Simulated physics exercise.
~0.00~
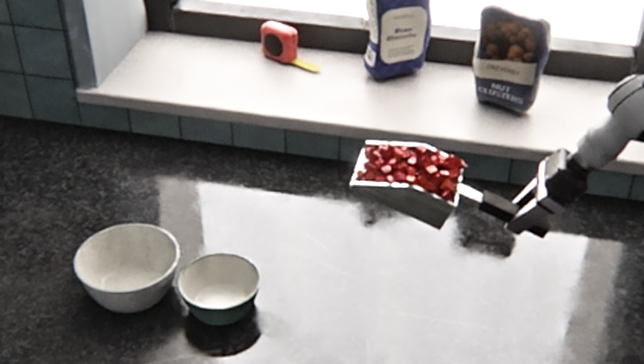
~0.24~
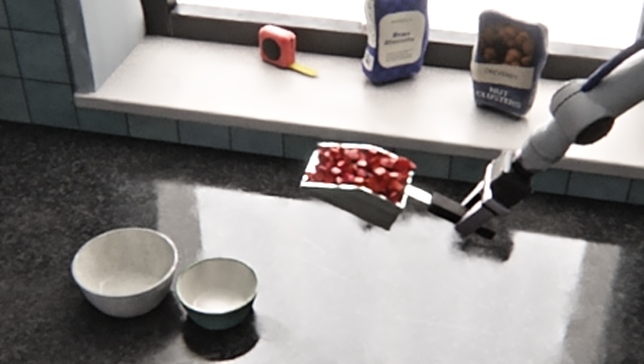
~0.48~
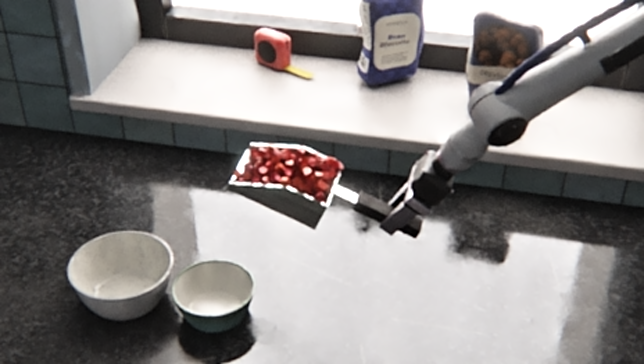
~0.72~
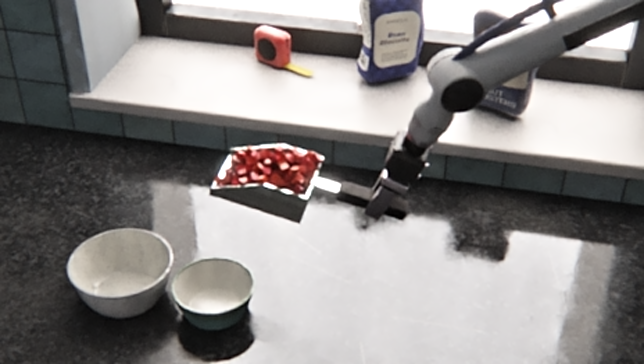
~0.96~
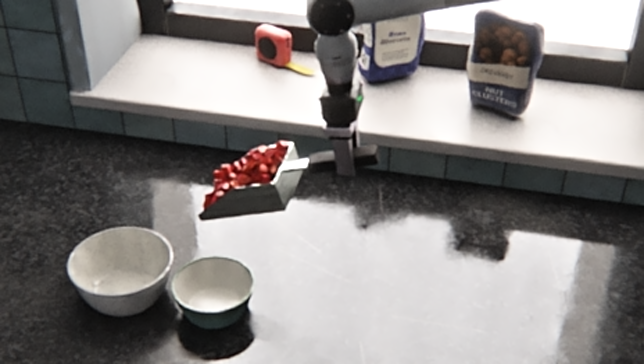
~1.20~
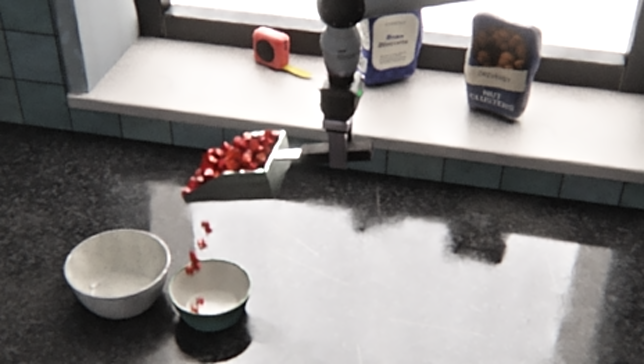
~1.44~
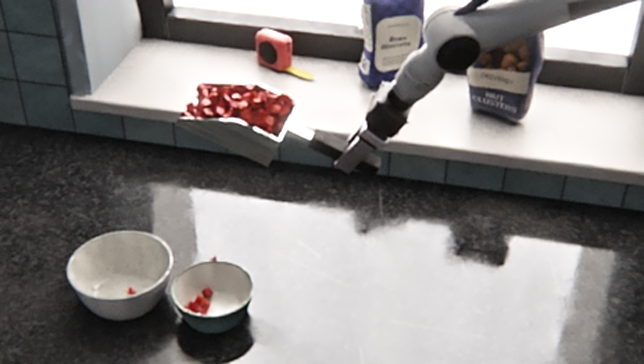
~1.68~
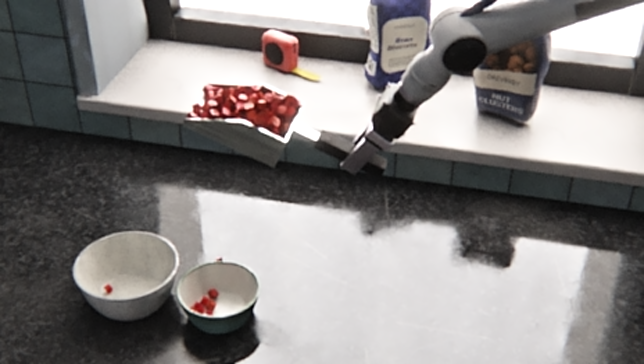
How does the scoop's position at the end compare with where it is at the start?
At the start the scoop is over the right part of the counter, and by the end it is held farther left and higher up, in front of the windowsill.
